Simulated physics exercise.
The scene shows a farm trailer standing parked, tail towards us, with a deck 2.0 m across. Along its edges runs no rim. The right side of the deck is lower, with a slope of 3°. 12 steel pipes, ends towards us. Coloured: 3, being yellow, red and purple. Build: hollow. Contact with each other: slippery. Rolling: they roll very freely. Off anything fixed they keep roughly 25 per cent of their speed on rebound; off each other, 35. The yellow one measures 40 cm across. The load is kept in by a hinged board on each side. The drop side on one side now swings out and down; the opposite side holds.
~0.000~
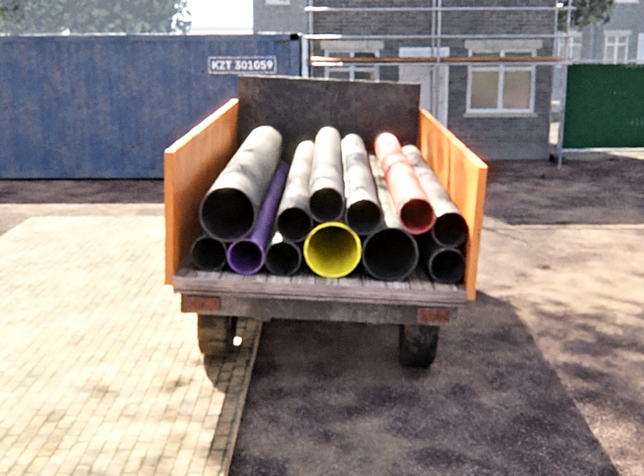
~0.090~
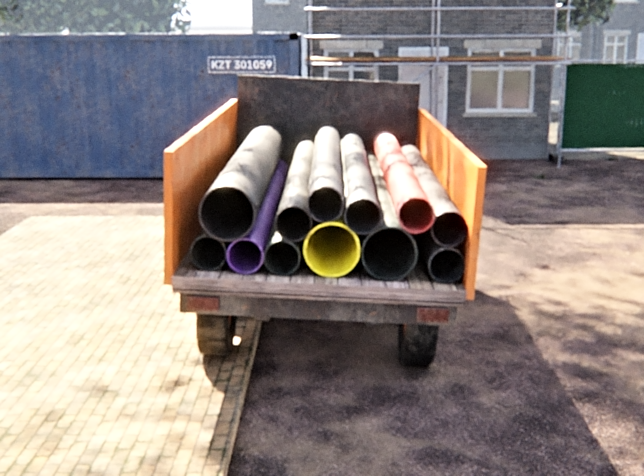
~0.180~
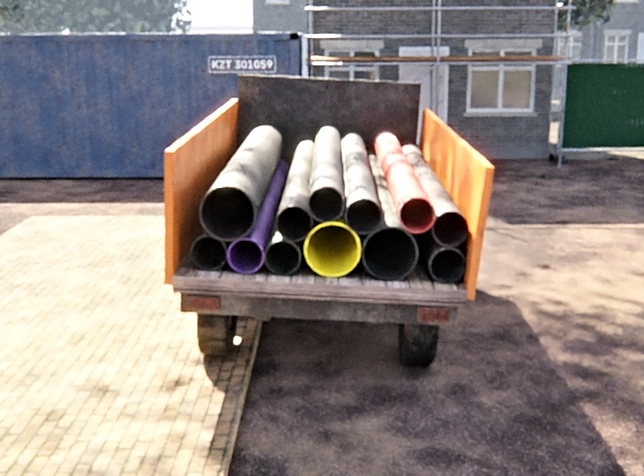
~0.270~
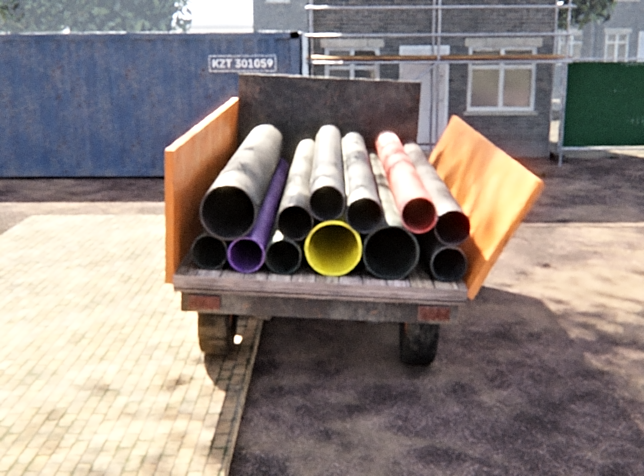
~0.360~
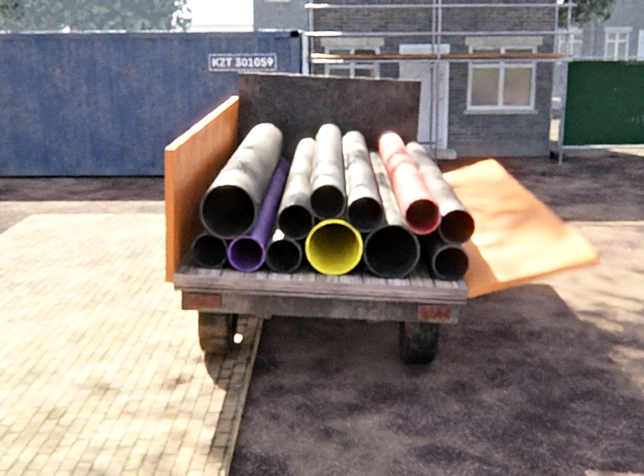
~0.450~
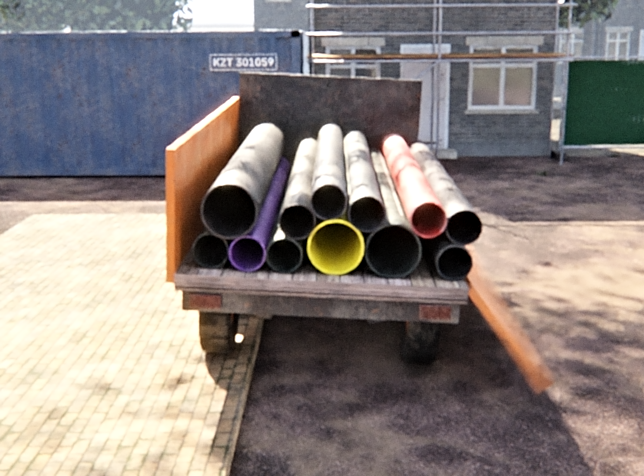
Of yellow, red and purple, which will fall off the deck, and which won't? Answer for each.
Yellow will, red will, purple will.
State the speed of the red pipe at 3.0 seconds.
0.4 m/s or so.
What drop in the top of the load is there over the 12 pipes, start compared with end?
It sits roughly 100 cm lower at the end.
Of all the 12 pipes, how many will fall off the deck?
Count: 12.
After 3.0 s, yellow is on the deck, 5 cm from the right edge, rolling right; red is on the ground to the right; purple is on the deck, 60 cm from the left edge, rolling right; 5 off so far.
After 6.4 s, yellow is down on the right; red is down on the right; purple is dropping off the right side; 11 off so far.
At the end (8.9 s), yellow is on the ground to the right; red is on the ground to the right; purple is down on the right; 12 off so far.
